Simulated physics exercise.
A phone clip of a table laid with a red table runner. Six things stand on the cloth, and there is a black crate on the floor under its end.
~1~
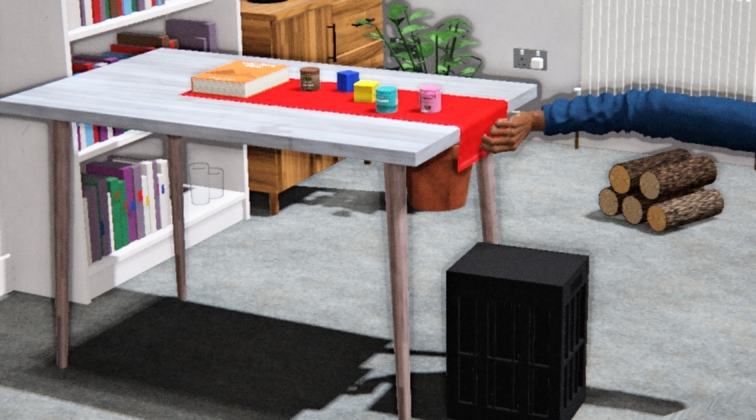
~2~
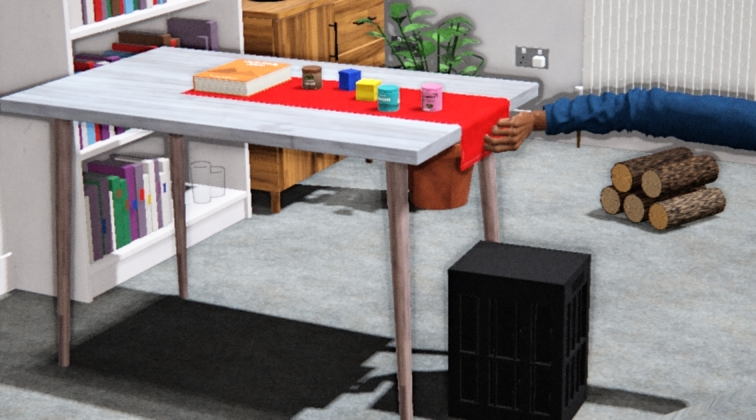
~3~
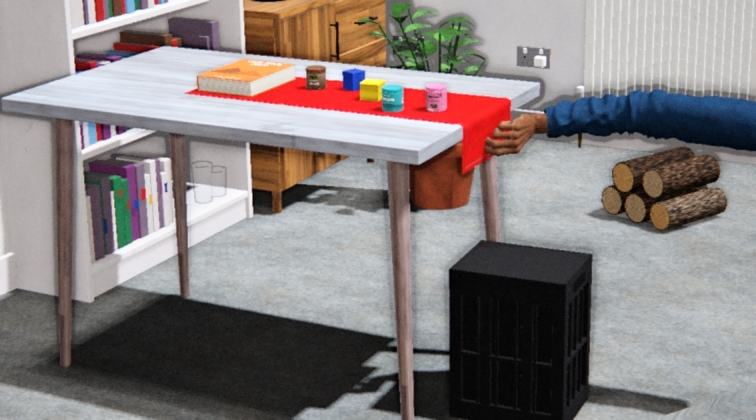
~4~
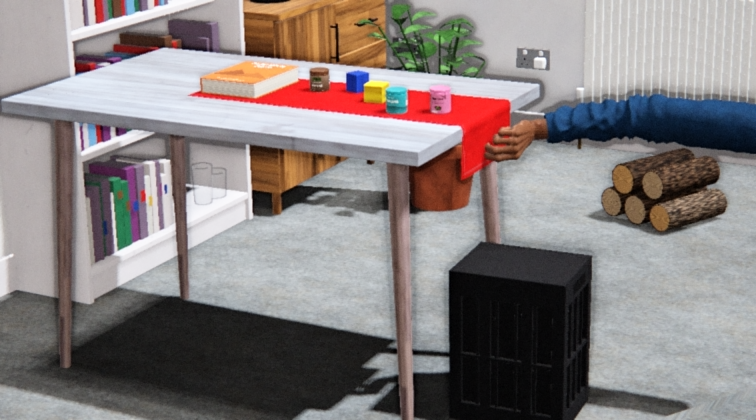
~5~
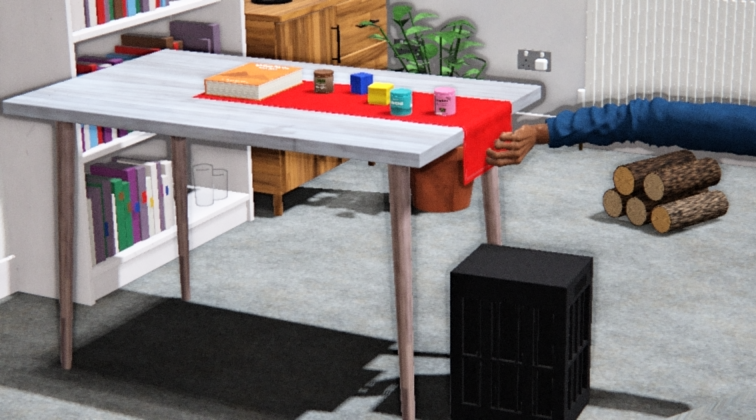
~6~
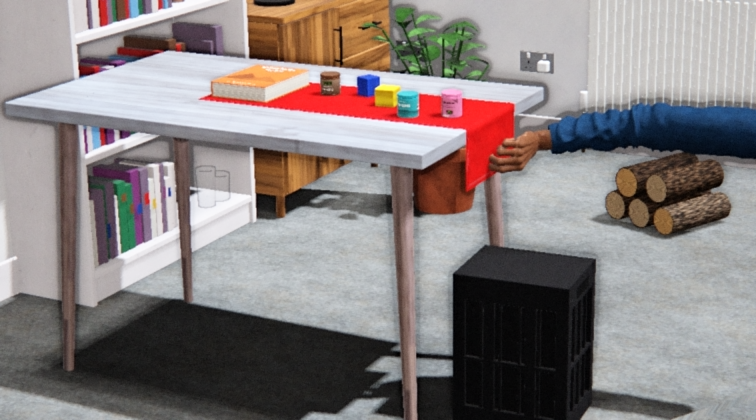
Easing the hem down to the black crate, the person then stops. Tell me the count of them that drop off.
The count that falls away is going to be two.
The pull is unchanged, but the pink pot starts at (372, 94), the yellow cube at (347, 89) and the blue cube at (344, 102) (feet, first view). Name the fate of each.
Pink pot safe, yellow cube safe, blue cube safe.
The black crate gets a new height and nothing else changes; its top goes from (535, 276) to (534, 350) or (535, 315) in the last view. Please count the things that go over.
The numbers are 4 and 3.
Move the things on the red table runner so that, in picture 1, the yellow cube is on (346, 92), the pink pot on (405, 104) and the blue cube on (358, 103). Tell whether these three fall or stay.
The yellow cube is still on top, the pink pot is off the top, the blue cube is still on top.
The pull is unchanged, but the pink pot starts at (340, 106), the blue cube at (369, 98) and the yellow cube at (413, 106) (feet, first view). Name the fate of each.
The pink pot survives, the blue cube survives, the yellow cube tumbles off.
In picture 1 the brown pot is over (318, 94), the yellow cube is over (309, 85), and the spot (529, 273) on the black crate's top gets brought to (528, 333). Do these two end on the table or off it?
Note: Brown pot kept on top; yellow cube kept on top.
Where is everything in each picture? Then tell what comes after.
Hem (458, 172); pink pot (430, 87); turquoise pot (386, 88); yellow cube (367, 83); blue cube (348, 72); brown pot (310, 69); top of the crate (529, 273), in the first frame.
Hem (461, 171); pink pot (432, 86), in the second frame.
Hem (463, 174); turquoise pot (392, 87), in the third frame.
Hem (461, 180); yellow cube (377, 83); top of the crate (532, 273), in the fourth frame.
Hem (465, 185); blue cube (362, 74), in the fifth frame.
Hem (467, 191); pink pot (452, 92); turquoise pot (408, 93); yellow cube (388, 87); blue cube (368, 76); brown pot (330, 73), in the sixth frame.
A little later, hem near (492, 202); all still up.
Next, hem near (493, 240); pink pot gone.
Later still, hem on the crate; pink pot and turquoise pot gone.
When it is over, hem on the crate; pink pot and turquoise pot gone. The count of fallen things is two.
